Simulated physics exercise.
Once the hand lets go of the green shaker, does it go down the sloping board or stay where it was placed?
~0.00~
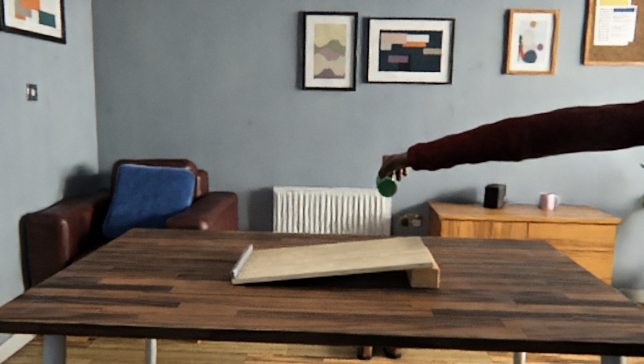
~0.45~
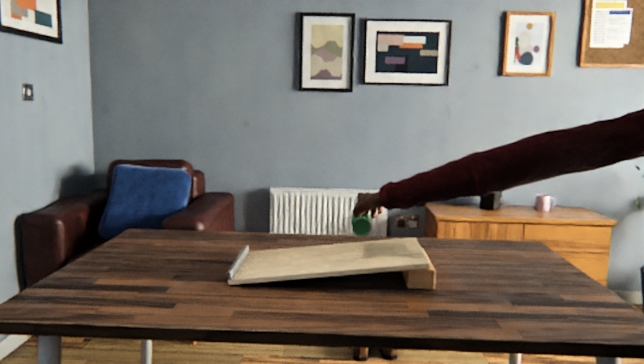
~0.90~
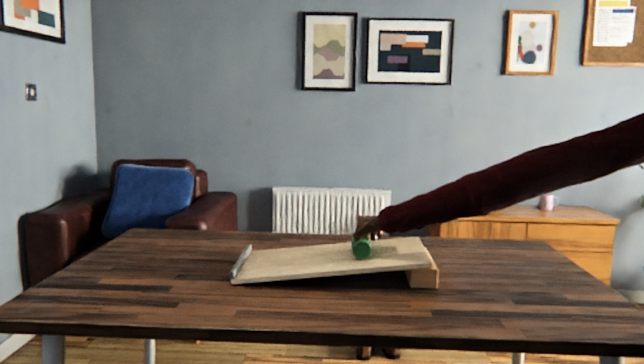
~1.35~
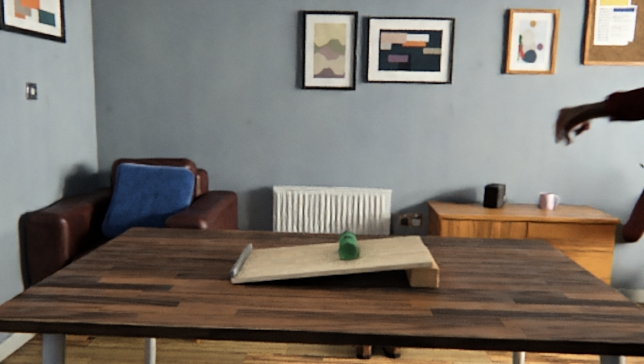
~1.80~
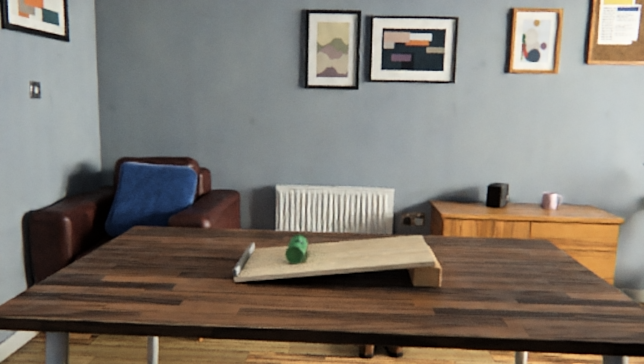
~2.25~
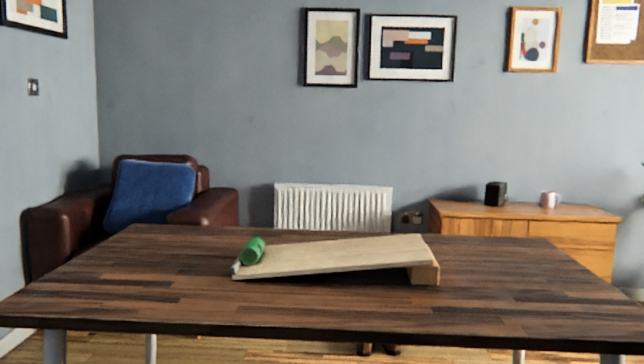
The green shaker goes down the slope to the left, ending up at the low end of the board.
At first, an arm in a dark red sleeve reaches in from the right, holding a green shaker on its side above a sloping board on a wooden table. The board is raised at its right end and slopes down to the left. The hand moves the shaker left and lowers it onto the upper part of the slope. It then lets go and draws back to the right. The shaker travels left down the board, which stays in place. By the end, the shaker is at the low left end of the board, and the arm is out of view.
